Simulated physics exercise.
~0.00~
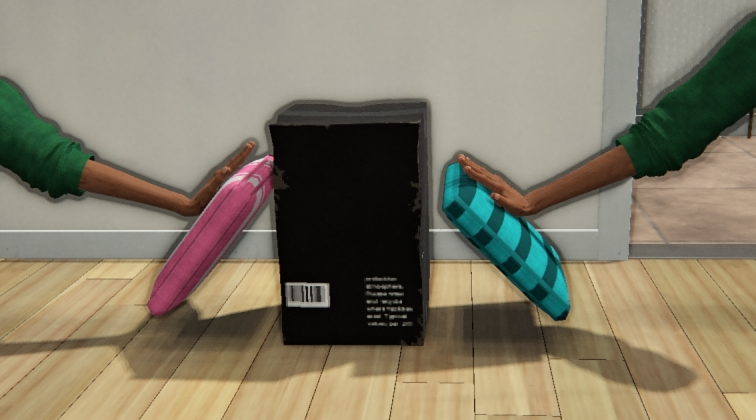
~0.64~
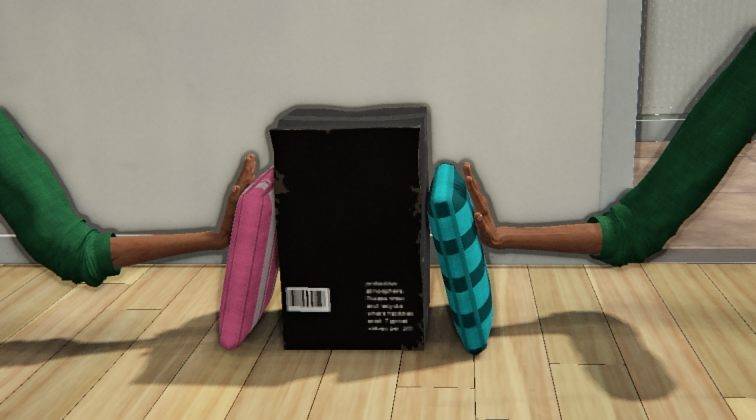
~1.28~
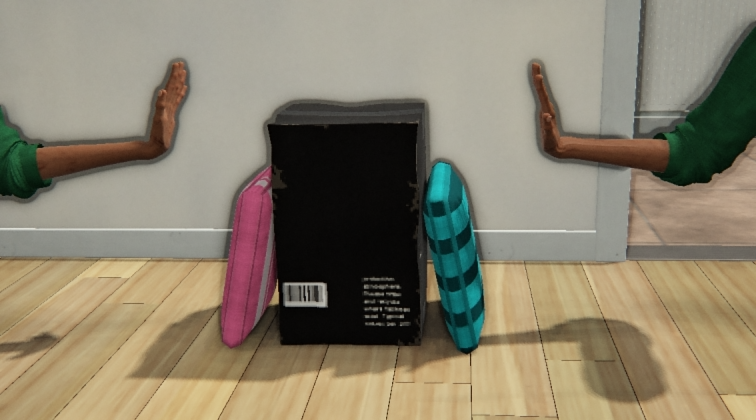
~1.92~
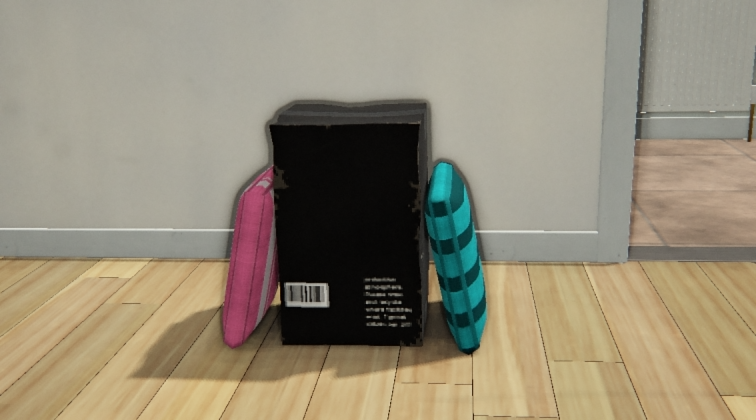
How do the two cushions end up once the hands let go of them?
Both stay leaning against the black box, the pink cushion on the left and the turquoise cushion on the right.
